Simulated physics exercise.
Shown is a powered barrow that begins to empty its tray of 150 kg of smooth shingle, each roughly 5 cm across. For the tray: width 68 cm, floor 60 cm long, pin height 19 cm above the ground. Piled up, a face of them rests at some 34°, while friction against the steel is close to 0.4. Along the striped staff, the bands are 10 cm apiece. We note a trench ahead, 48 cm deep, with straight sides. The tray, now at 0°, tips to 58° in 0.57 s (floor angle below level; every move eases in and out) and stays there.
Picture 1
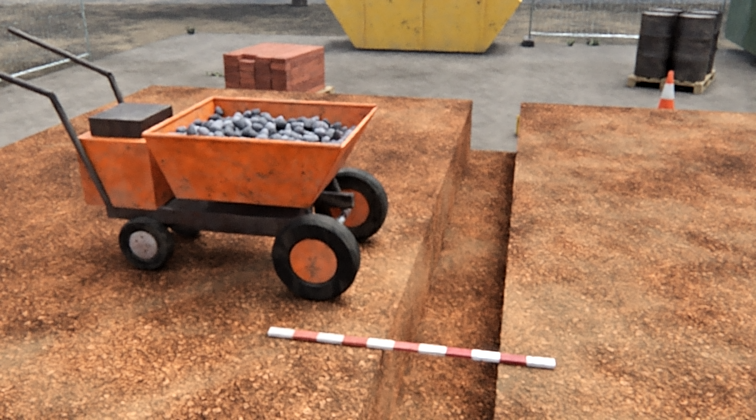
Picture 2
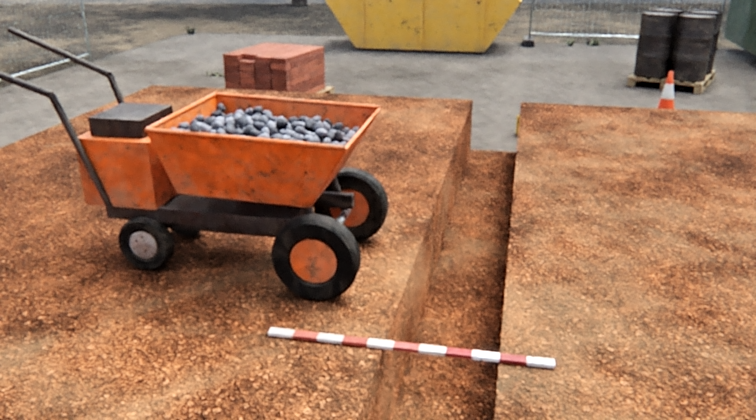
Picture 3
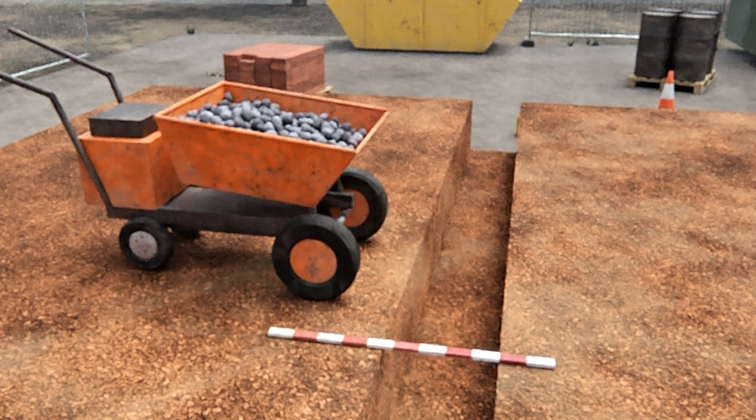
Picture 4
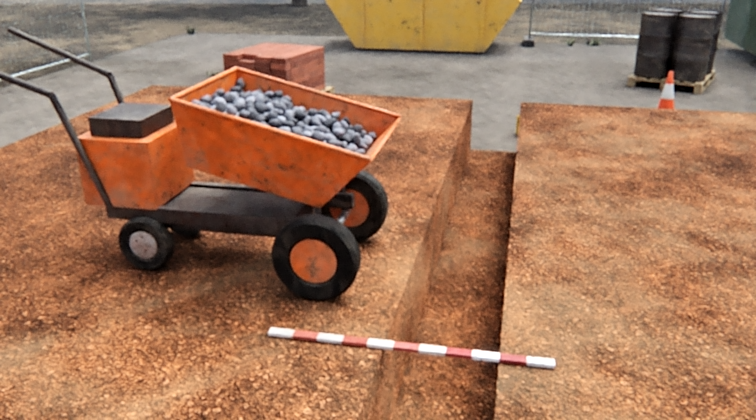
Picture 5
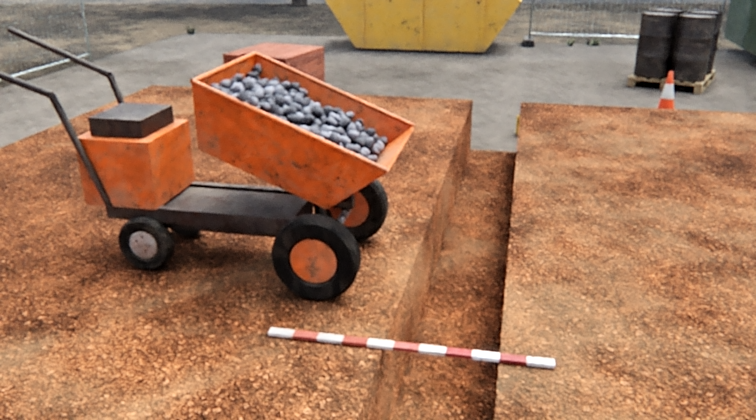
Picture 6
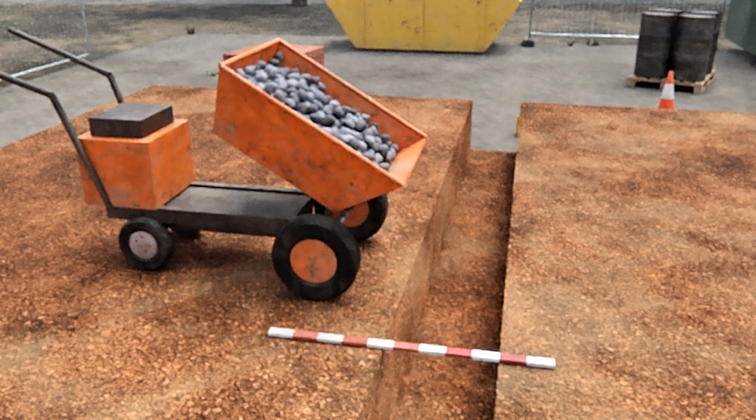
In the video, an orange wheeled barrow loaded with smooth grey stones stands on reddish-brown ground beside a straight-sided trench, and its tray tilts steadily toward the right, the rear end rising while the wheels stay in place.
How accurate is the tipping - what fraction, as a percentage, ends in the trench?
Close to 31 in every hundred.
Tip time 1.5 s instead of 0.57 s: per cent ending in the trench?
Roughly 50% would finish there.
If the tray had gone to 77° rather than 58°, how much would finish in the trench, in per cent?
About 50 per cent would end up in the trench.
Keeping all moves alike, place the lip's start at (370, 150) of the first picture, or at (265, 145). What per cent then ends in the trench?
First spot about 20, second spot about 55 per cent.
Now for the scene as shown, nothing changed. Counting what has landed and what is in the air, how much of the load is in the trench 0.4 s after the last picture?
Something like 10 in a hundred.
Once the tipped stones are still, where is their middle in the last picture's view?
Centre estimate: Around (522, 282).
Then, 0.1 s after the last picture the floor is at 49°, 100 % in the tray; the foremost stones are at (403, 194).
Then, 0.4 s after the last picture the floor is at 58°, 91 % in the tray, 9 % in the trench; the foremost stones are at (491, 245).
Then, 0.7 s after the last picture the floor is at 58°, 48 % in the tray, 19 % in the trench, 34 % past the trench; the foremost stones are at (657, 303).
Then, 2.7 s after the last picture the floor is at 58°, 34 % in the tray, 31 % in the trench, 35 % past the trench; the foremost stones are past the picture's edge.
